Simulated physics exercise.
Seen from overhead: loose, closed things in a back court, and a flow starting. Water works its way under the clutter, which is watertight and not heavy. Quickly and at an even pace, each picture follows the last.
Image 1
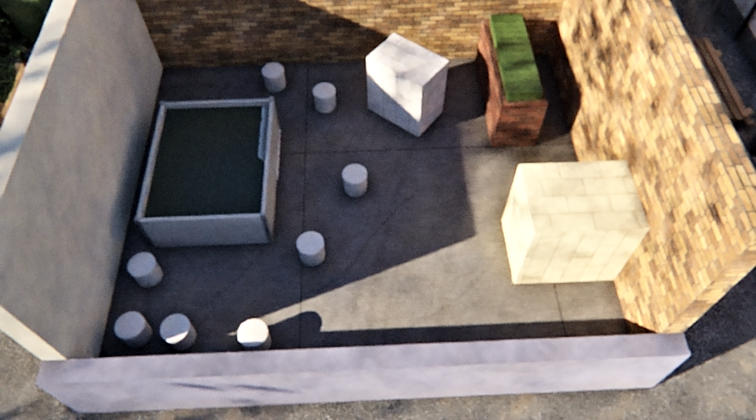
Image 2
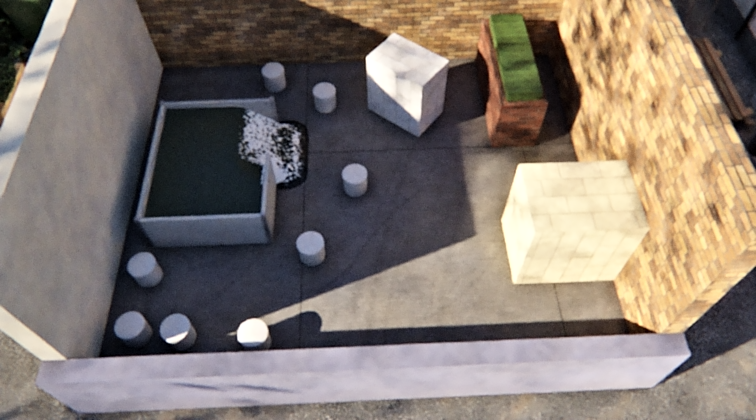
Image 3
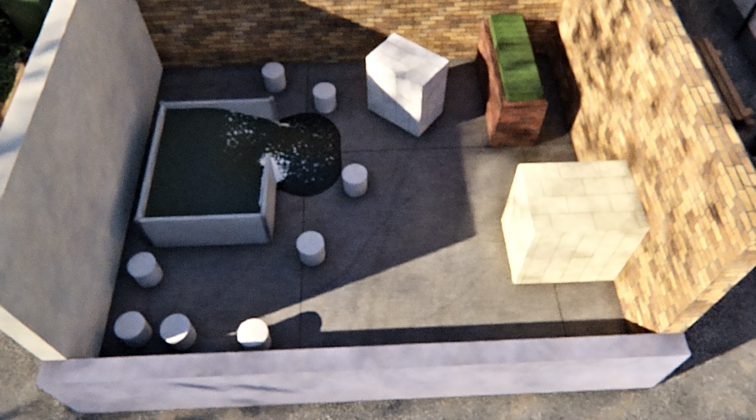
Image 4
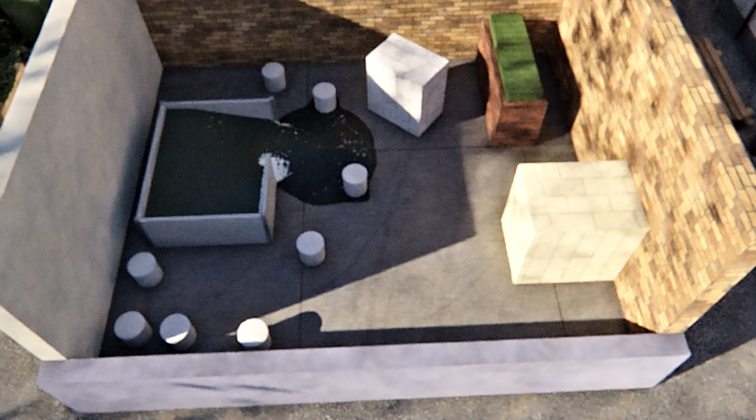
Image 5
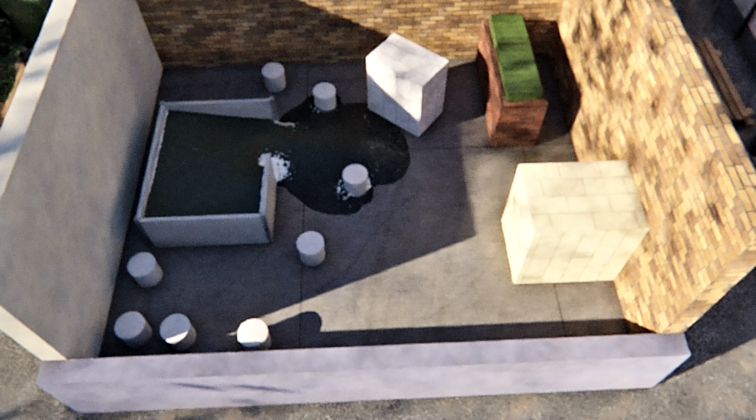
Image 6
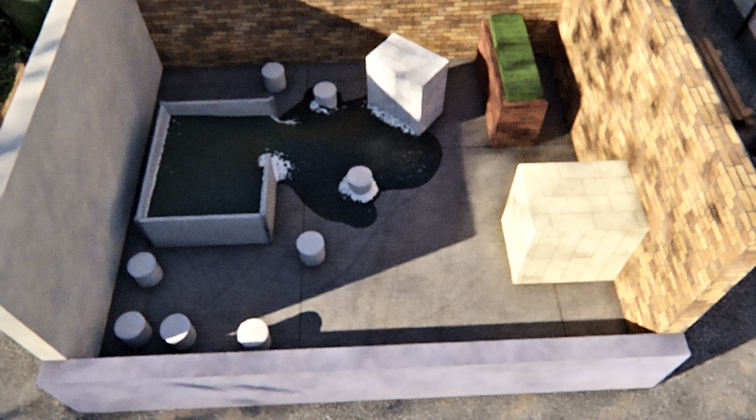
A walled court of pale concrete and tan brick is seen from high overhead, with a square, grey-rimmed tank of dark water at left, small whitish cylinders scattered about, and a white block, a green-topped brick block and a cream block toward the right. Dark water bursts foaming through the tank's right side and spreads rightward across the paving. It surrounds a central cylinder and reaches the white block, while the camera stays still.
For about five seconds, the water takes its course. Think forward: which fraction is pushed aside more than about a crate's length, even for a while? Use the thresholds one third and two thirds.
I'd put it under one third.
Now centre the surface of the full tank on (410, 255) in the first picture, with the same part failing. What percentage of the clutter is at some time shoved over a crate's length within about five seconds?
By my count it is some 0 %.
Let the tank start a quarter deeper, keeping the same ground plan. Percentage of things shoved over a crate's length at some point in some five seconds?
About 20 %.
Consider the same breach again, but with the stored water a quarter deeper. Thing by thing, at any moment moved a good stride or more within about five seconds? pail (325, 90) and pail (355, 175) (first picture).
Taking them in order, went the full length and then went the full length.
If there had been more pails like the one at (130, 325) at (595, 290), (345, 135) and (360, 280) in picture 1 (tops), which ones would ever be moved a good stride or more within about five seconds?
Stays put, shoved clear, stays put.
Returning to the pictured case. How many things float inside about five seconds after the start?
That would be 1.
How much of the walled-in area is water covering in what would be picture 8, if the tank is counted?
Estimate: Close to 30 in a hundred.
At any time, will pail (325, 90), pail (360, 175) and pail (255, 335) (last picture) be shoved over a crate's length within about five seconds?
Entry one gets that far, entry two gets that far, entry three never gets that far.
A moment on, 1 of 8 are well off their spots; 0 afloat.
Next, 2 of 8 are well off their spots; 1 afloat.
Later, 2 of 8 are well off their spots; 0 afloat.
In the end, 2 of 8 are well off their spots, and 2 have been at some point; 1 afloat.
